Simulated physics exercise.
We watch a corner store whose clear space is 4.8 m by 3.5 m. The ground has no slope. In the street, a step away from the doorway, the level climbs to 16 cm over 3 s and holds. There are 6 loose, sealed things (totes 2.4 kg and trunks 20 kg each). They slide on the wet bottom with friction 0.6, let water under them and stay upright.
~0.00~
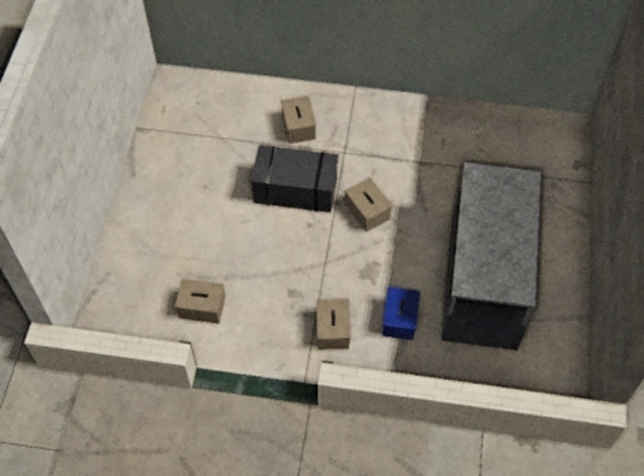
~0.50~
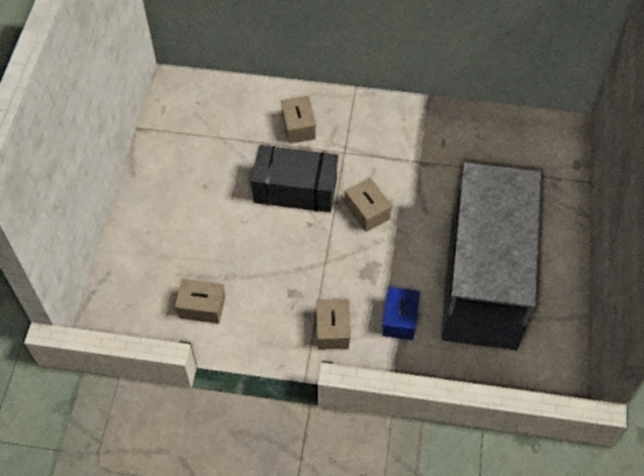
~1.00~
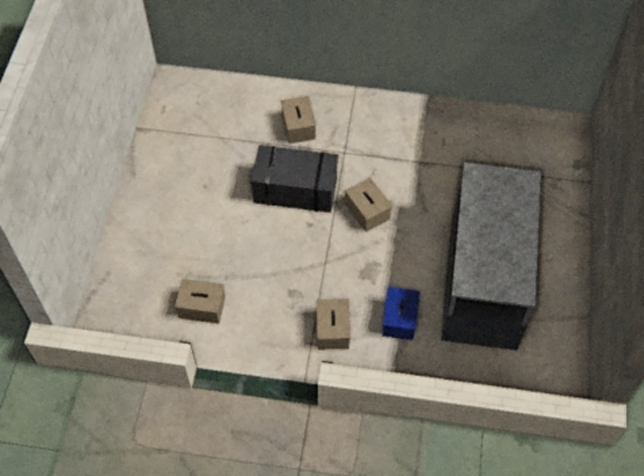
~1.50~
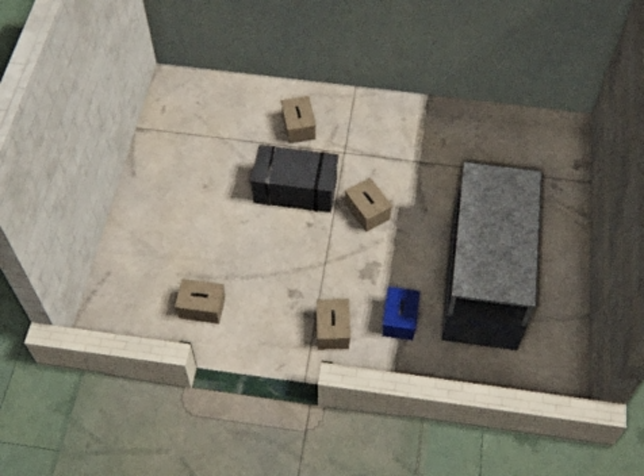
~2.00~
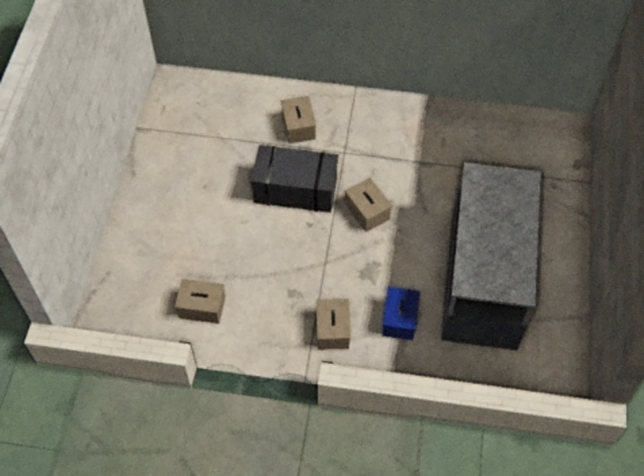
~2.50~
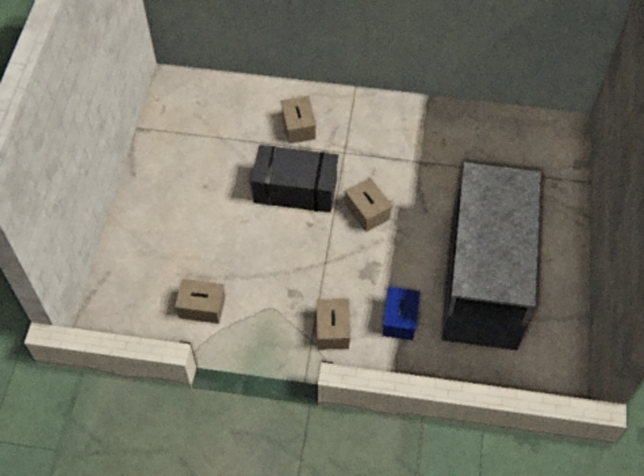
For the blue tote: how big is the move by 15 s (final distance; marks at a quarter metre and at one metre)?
Blue tote slides a little.
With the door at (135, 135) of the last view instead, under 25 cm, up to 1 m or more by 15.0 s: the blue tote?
In that case the blue tote travels far.
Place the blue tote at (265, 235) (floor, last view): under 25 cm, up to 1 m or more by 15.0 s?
It travels far.
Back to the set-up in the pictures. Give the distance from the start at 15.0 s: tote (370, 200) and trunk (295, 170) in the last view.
In turn: 30 cm, 120 cm.
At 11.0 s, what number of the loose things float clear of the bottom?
At that moment 4.
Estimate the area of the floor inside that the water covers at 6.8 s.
Some 13 m2.
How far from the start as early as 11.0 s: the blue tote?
About 20 cm.
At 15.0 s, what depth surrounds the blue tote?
Roughly 5 cm.
After 3.5 s the blue tote is near (402, 308), 0.0 m from its start, aground; 0 afloat.
After 6.8 s the blue tote is near (423, 310), 0.2 m from its start, aground; 2 afloat.
After 11.0 s the blue tote is near (426, 311), 0.2 m from its start, aground; 4 afloat.
After 15.0 s the blue tote is near (393, 267), 0.4 m from its start, afloat; 6 afloat.
